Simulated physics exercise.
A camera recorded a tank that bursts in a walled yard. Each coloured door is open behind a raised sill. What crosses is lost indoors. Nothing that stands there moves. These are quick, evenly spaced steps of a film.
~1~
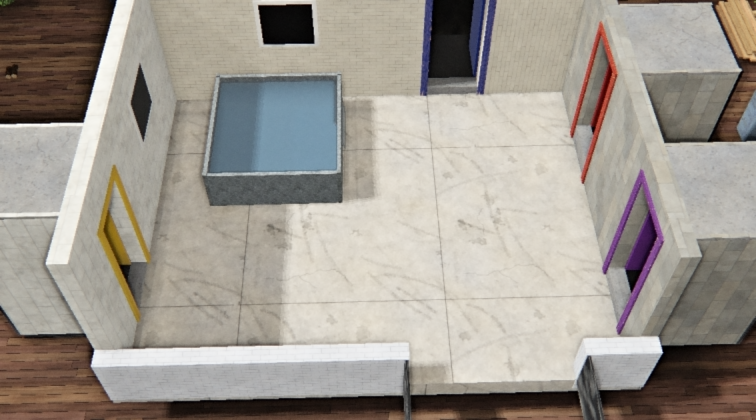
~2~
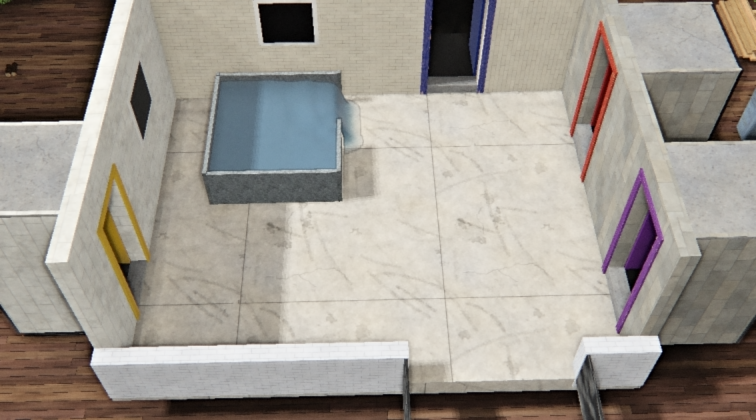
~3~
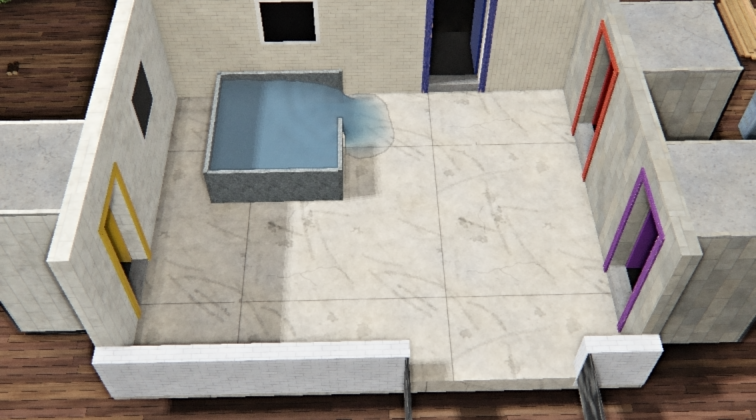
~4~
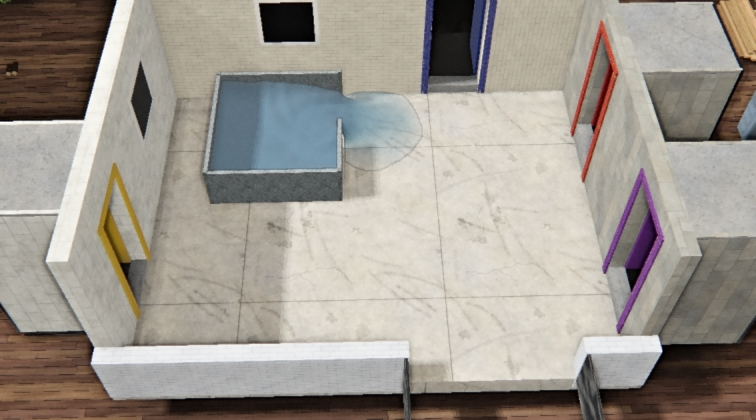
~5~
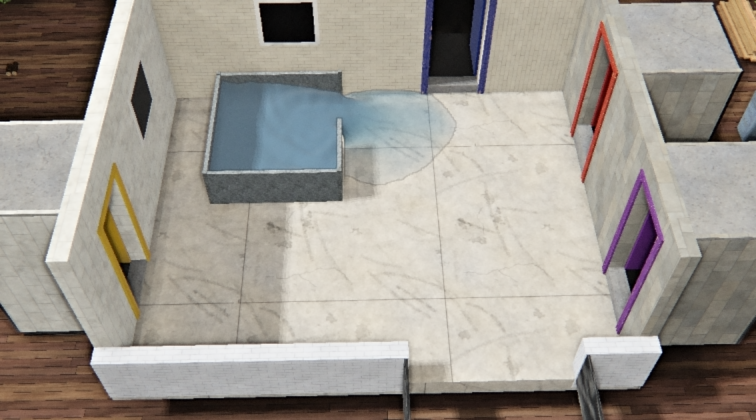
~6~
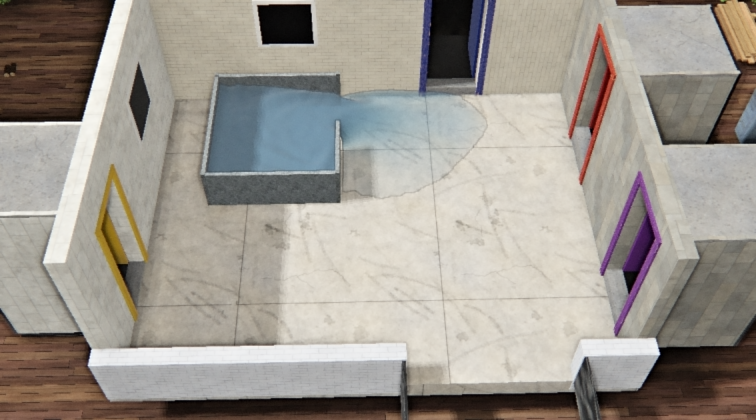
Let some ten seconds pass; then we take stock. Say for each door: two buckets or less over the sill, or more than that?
At the end, the blue door keeps the inflow to two buckets or less. The red door keeps the inflow to two buckets or less. The purple door keeps the inflow to two buckets or less. The yellow door keeps the inflow to two buckets or less.
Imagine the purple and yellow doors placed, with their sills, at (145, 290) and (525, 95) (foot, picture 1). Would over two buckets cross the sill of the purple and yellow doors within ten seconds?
Purple: Does not flood; yellow: Gets flooded.
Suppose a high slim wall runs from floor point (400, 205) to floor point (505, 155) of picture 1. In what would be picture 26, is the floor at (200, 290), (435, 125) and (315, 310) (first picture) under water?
Results in sequence: Bone-dry / swamped / bone-dry.
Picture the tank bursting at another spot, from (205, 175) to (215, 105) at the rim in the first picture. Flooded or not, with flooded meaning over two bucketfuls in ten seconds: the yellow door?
I'd say the yellow door exceeds the limit.
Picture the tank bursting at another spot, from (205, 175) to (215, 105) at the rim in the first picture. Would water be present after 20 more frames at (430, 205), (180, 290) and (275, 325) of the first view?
In turn: Untouched, then inundated, then inundated.
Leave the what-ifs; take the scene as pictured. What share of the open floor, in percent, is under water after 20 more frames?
Around 40 percent.
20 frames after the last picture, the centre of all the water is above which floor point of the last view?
I'd put it at around (398, 164).
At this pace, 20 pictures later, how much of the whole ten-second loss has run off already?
Around 0 %.
A moment on, water covers 25 % of the floor; the blue door wet at the sill, nothing in, the red door wet at the sill, nothing in, the purple door not reached, the yellow door not reached.
Next, water covers 30 % of the floor; the blue door wet at the sill, nothing in, the red door wet at the sill, nothing in, the purple door not reached, the yellow door not reached.
Then, water covers 40 % of the floor; the blue door wet at the sill, nothing in, the red door wet at the sill, nothing in, the purple door wet at the sill, nothing in, the yellow door not reached.
Later, water covers 65 % of the floor; the blue door wet at the sill, nothing in, the red door wet at the sill, nothing in, the purple door wet at the sill, nothing in, the yellow door not reached.
In the end, water covers 85 % of the floor; the blue door wet at the sill, nothing in, the red door wet at the sill, nothing in, the purple door wet at the sill, nothing in, the yellow door wet at the sill, nothing in.
